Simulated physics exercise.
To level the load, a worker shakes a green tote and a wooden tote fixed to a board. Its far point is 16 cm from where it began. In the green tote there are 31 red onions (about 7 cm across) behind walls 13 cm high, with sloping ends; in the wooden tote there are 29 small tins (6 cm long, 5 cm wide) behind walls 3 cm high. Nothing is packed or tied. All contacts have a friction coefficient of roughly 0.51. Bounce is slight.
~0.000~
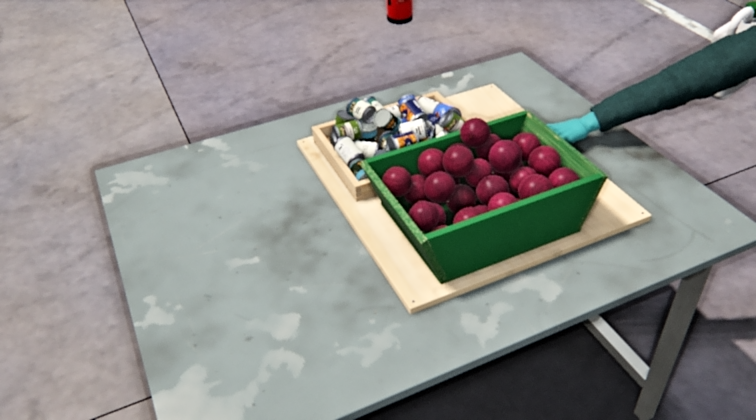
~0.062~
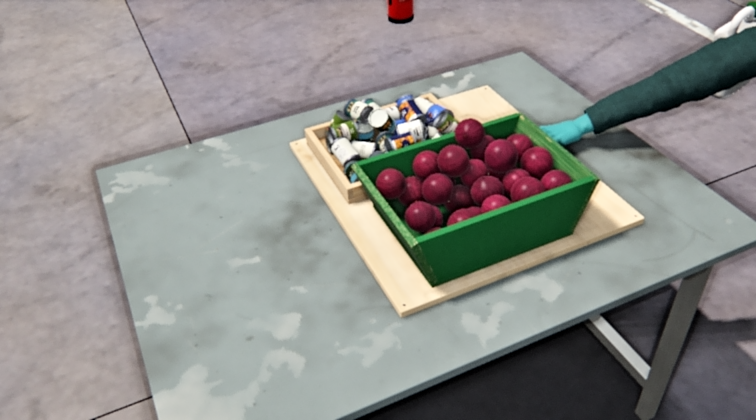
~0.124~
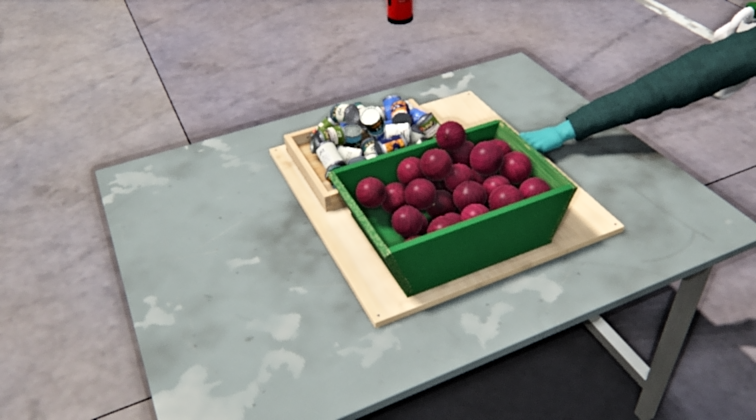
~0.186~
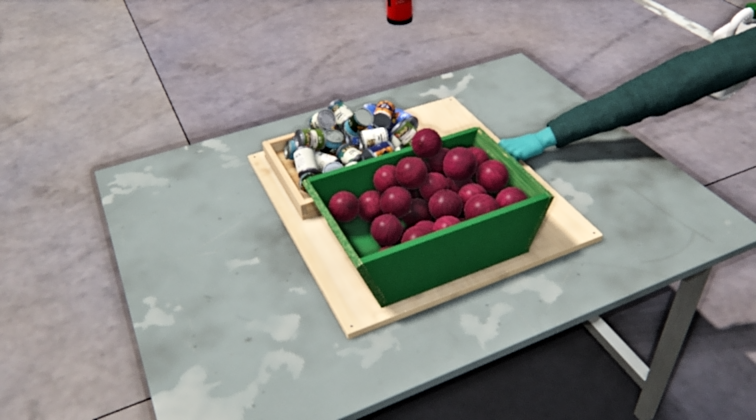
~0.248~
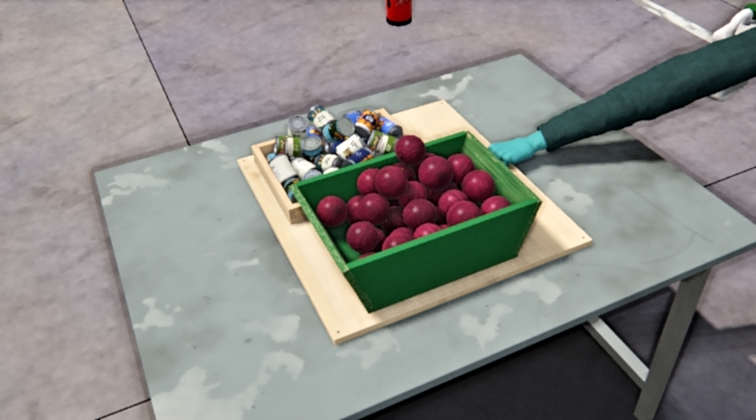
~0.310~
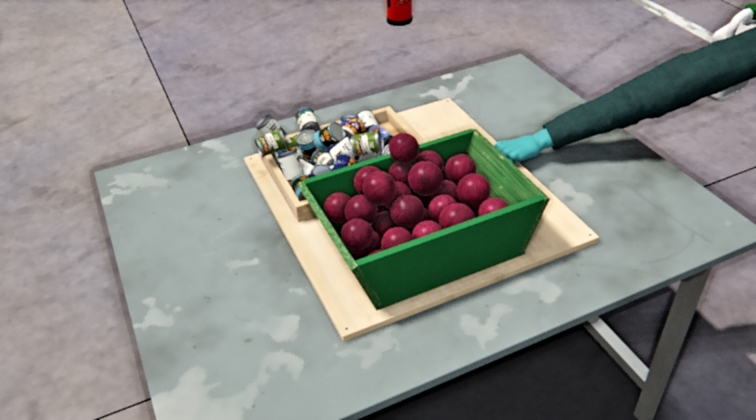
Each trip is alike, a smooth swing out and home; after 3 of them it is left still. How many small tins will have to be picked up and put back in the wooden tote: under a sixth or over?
More than a sixth of the small tins leave the wooden tote.
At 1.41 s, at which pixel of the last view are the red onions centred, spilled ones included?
Near (443, 210).
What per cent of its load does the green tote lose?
About: Green tote 0 per cent.
After 0.59 s, 0 of 31 out of the green tote and 5 of 29 out of the wooden tote.
After 0.93 s, 0 of 31 out of the green tote and 8 of 29 out of the wooden tote.
After 1.41 s, 0 of 31 out of the green tote and 10 of 29 out of the wooden tote.
When it is over (at 2.03 s), 0 of 31 out of the green tote and 11 of 29 out of the wooden tote. Asked share, 11 of 29, 38 per cent.
